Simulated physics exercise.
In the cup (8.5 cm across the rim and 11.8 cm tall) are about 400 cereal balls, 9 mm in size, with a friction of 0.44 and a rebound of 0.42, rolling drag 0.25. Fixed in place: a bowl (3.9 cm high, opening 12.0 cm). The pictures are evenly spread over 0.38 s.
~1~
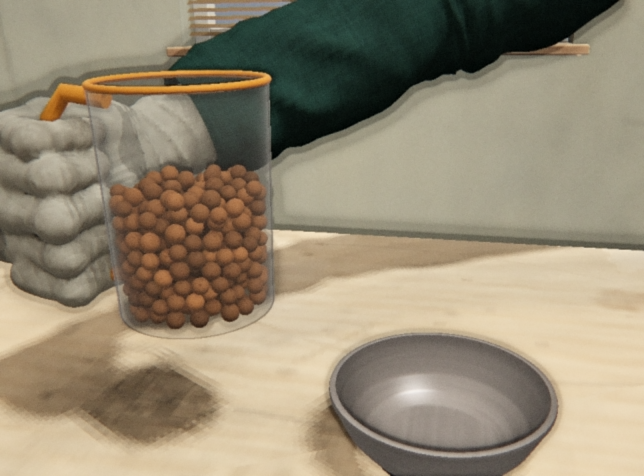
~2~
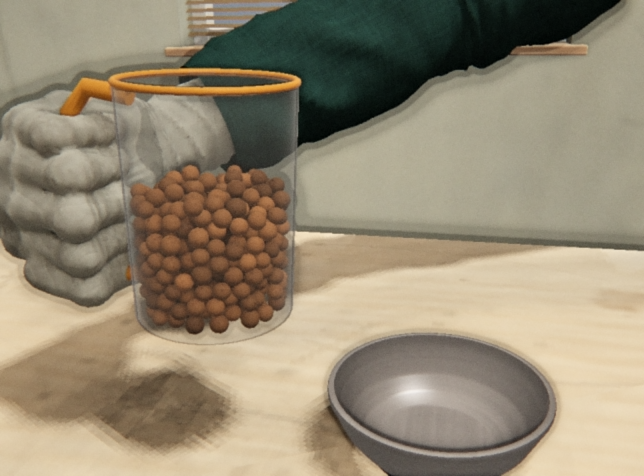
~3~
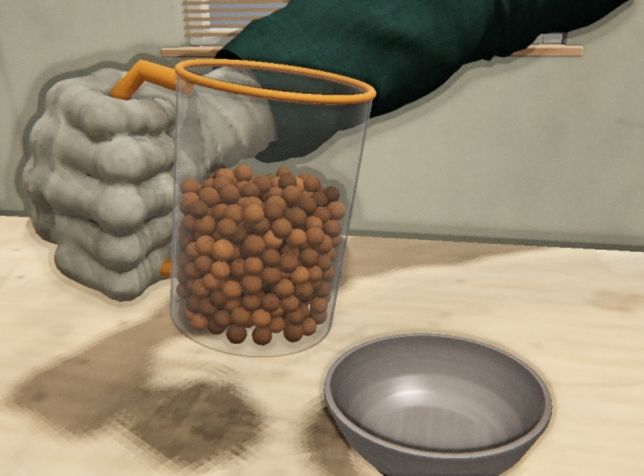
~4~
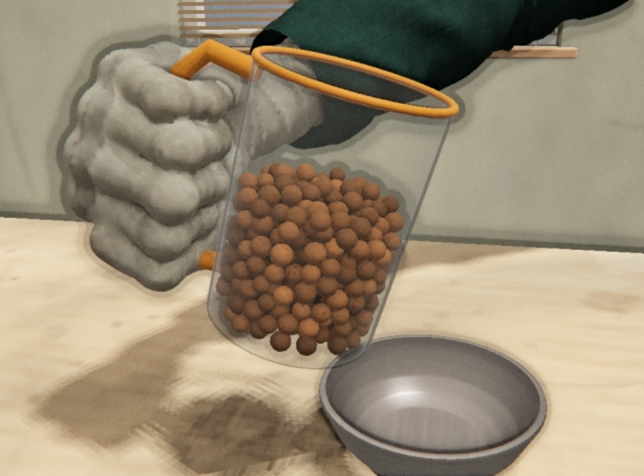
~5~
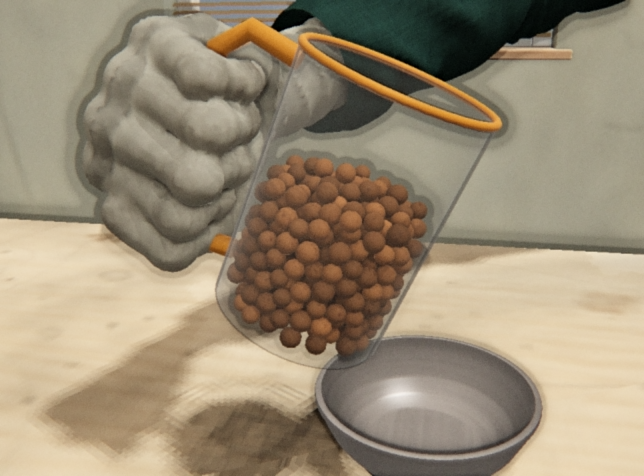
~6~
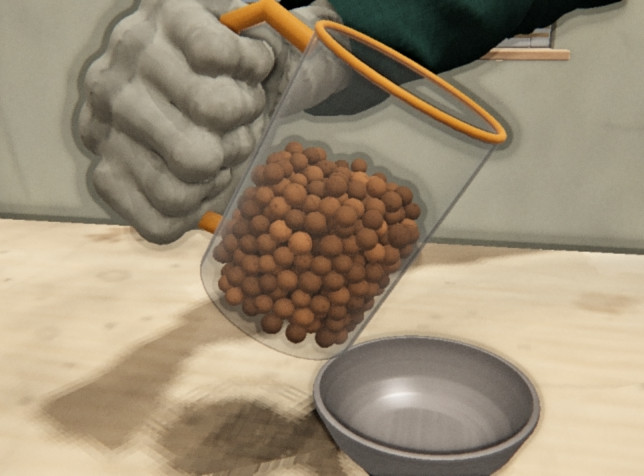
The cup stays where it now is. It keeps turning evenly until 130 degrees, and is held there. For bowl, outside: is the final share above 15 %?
Bowl under, outside over.
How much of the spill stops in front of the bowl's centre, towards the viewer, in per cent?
Some 90 per cent.
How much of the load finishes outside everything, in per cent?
About 95 per cent.
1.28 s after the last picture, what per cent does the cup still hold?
Some 0 per cent of the load.
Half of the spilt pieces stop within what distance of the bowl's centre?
Roughly 14 cm.
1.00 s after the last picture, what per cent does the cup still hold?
Roughly 80 per cent.
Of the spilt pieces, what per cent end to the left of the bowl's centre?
Roughly 0 per cent.
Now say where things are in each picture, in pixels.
Cup at (184, 132); tilt 0 degrees; moved 0.0 cm; lip at (260, 82); top of the load at (212, 176); bowl at (440, 384), in the first picture.
Cup at (209, 135); tilt 2 degrees; moved 1.6 cm; lip at (292, 85); top of the load at (233, 179), in the second picture.
Cup at (270, 141); tilt 9 degrees; moved 5.2 cm; low side right; lip at (369, 96); top of the load at (236, 178), in the third picture.
Cup at (338, 144); tilt 16 degrees; moved 8.7 cm; low side right; lip at (453, 110); top of the load at (270, 175), in the fourth picture.
Cup at (373, 142); tilt 23 degrees; moved 10.3 cm; low side right; lip at (496, 124); top of the load at (362, 173), in the fifth picture.
Cup at (376, 139); tilt 30 degrees; moved 10.3 cm; low side right; lip at (501, 136); top of the load at (276, 162); bowl at (424, 387), in the sixth picture.
Then, 0.39 s after the last picture, tilt 66 degrees; cup 100 %; middle of all pieces near (295, 179).
Then, 0.70 s after the last picture, tilt 95 degrees; cup 100 %; middle of all pieces near (315, 140).
Then, 1.00 s after the last picture, tilt 124 degrees; cup 80 %, outside 5 %, in the air 15 %; middle of all pieces near (405, 198).
Then, 1.28 s after the last picture, tilt 130 degrees; outside 80 %, bowl 5 %, in the air 15 %.
In the end, cup 0 %, outside 95 %, bowl 5 %.
